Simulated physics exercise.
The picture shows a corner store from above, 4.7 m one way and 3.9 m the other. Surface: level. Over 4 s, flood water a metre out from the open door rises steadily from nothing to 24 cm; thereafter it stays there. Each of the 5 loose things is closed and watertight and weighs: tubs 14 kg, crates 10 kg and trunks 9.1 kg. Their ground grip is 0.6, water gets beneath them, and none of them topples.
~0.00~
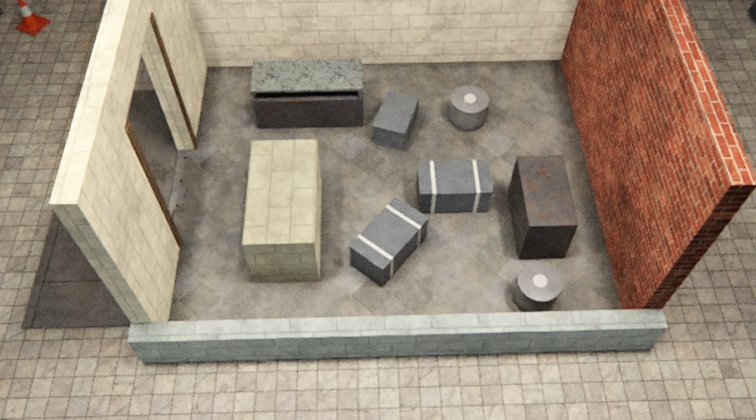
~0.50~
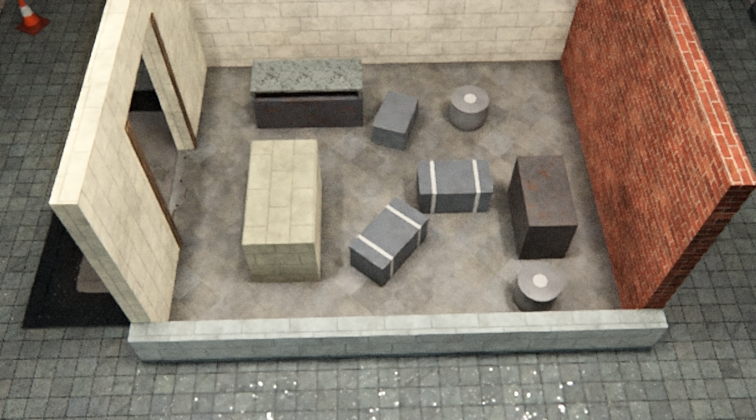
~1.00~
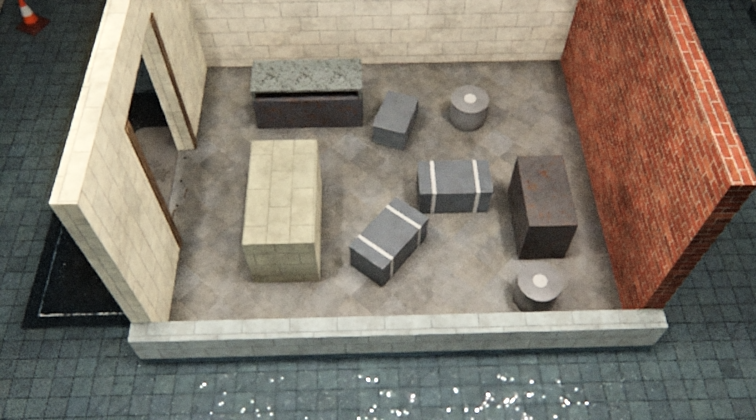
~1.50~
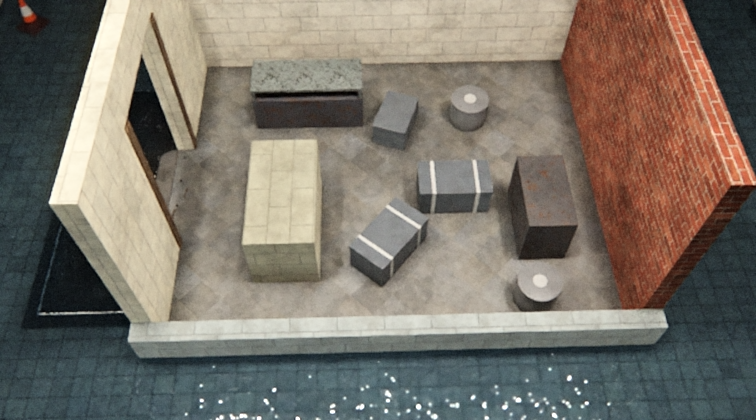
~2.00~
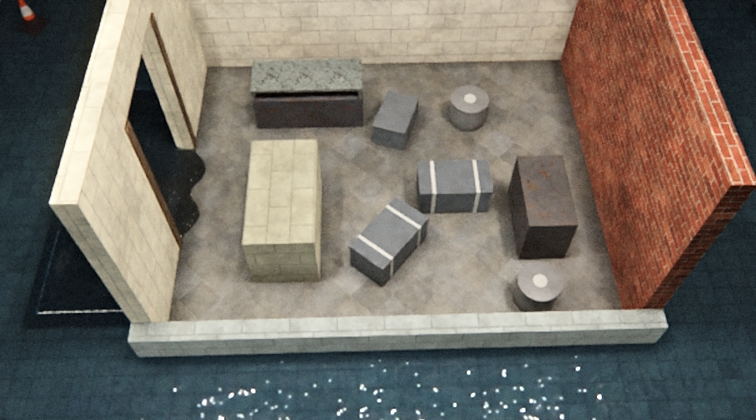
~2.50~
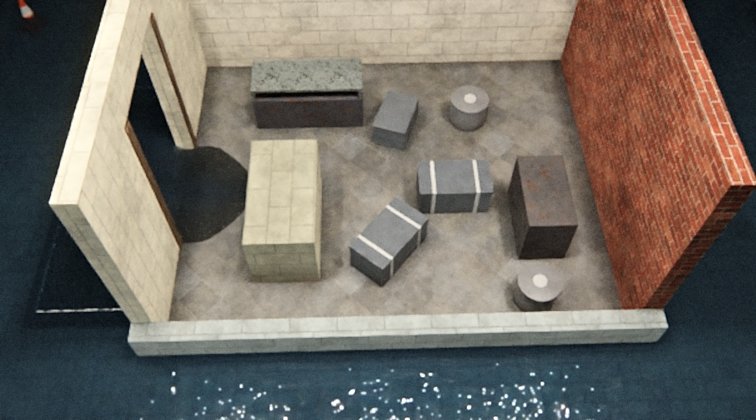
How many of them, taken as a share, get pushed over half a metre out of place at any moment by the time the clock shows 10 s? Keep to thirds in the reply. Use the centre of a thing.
My answer: One to two thirds.
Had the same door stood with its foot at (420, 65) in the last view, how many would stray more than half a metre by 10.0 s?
Then 5 of them would.
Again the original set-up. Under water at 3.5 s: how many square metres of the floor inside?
Close to 2.5 m2, I'd say.
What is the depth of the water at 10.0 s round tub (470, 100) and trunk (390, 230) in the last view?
Close to 8 and 9 centimetres.
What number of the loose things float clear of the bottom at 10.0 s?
At that moment 4.
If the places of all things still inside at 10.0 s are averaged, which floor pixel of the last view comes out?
Mean floor pixel: About (472, 199).
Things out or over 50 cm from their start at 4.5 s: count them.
Answer: 0.
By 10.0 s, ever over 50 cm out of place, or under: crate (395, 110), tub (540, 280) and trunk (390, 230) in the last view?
In that order: Above the mark, below the mark, above the mark.
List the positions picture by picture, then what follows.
A tub at (540, 281), on the bottom; a tub at (470, 99), on the bottom; 0.0 m2 under water; 0 of 5 have shifted, in the first frame.
A tub at (540, 281), on the bottom; a tub at (470, 99) rests on the ground; 0.0 m2 under water; 0 of 5 have shifted, in the second frame.
A tub at (540, 281), on the bottom; a tub at (470, 99), on the bottom; water covers 0.0 m2; 0 of 5 have shifted, in the third frame.
A tub at (540, 281) rests on the ground; a tub at (470, 99), on the bottom; 0.0 m2 under water; 0 of 5 have shifted, in the fourth frame.
A tub at (540, 281), on the bottom; a tub at (470, 99) rests on the ground; water covers 0.1 m2; 0 of 5 have shifted, in the fifth frame.
A tub at (540, 281), on the bottom; a tub at (470, 99), on the bottom; 0.7 m2 under water; 0 of 5 have shifted, in the sixth frame.
After 3.5 s 0 of 5 are over 50 cm from their spots; 0 afloat.
After 4.5 s 0 of 5 are over 50 cm from their spots; 0 afloat.
After 7.0 s 2 of 5 are over 50 cm from their spots; 2 afloat.
After 10.0 s 3 of 5 are over 50 cm from their spots, and 3 have been at some point; 4 afloat.
